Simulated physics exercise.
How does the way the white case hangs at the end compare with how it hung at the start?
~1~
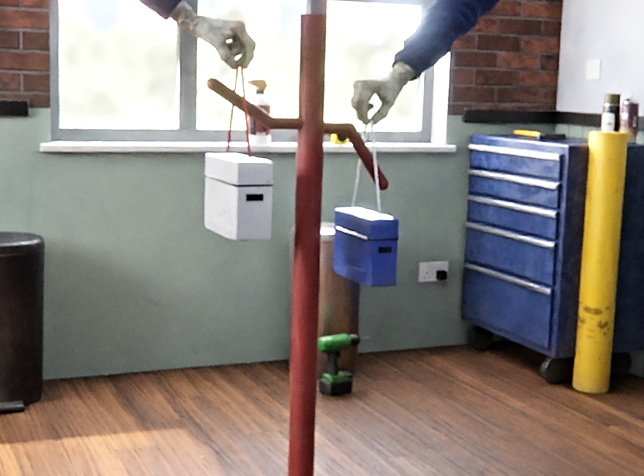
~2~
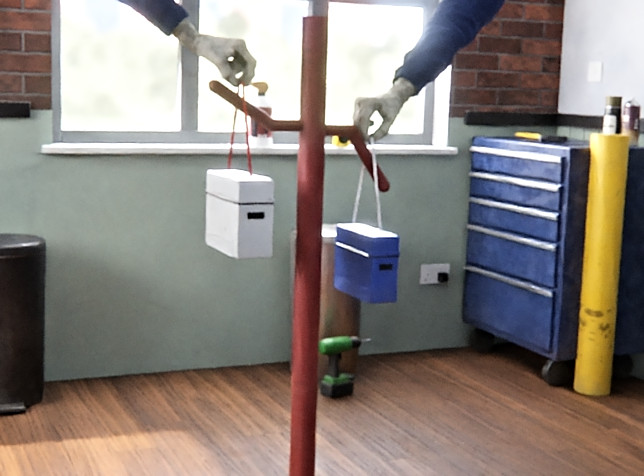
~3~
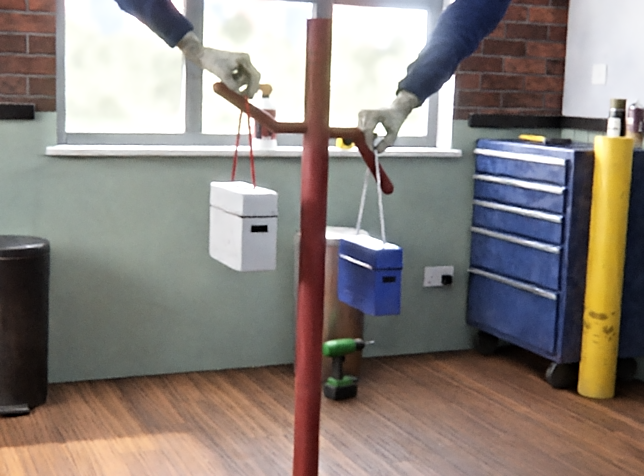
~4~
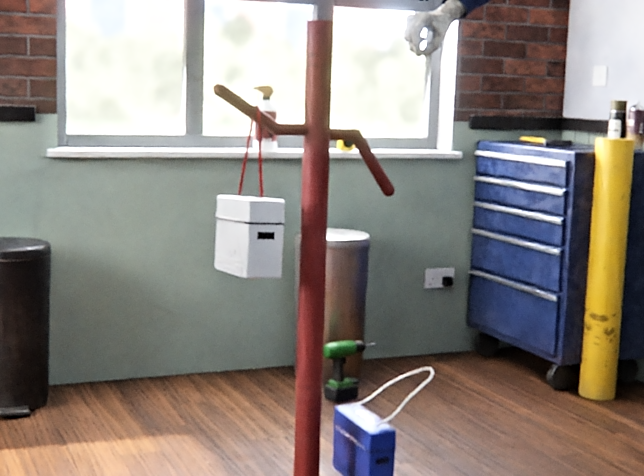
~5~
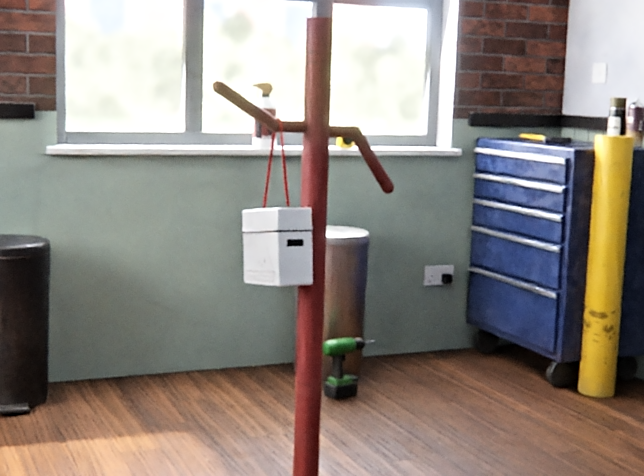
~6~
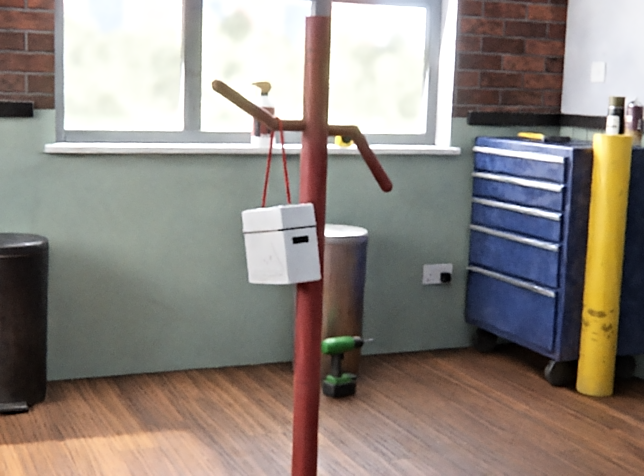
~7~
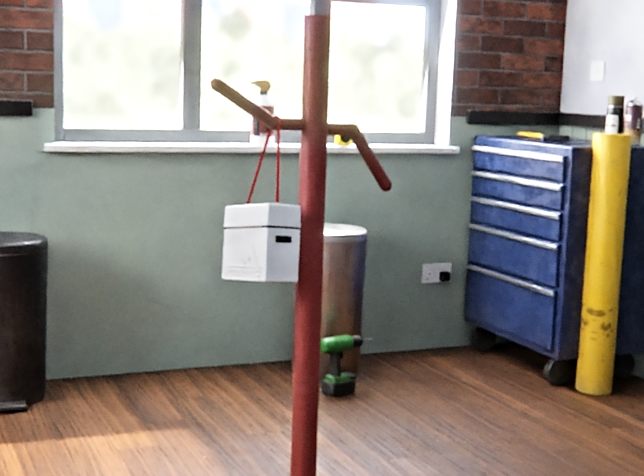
At the start the white case hangs upright, but by the end it is leaning slightly as it hangs from the left peg.
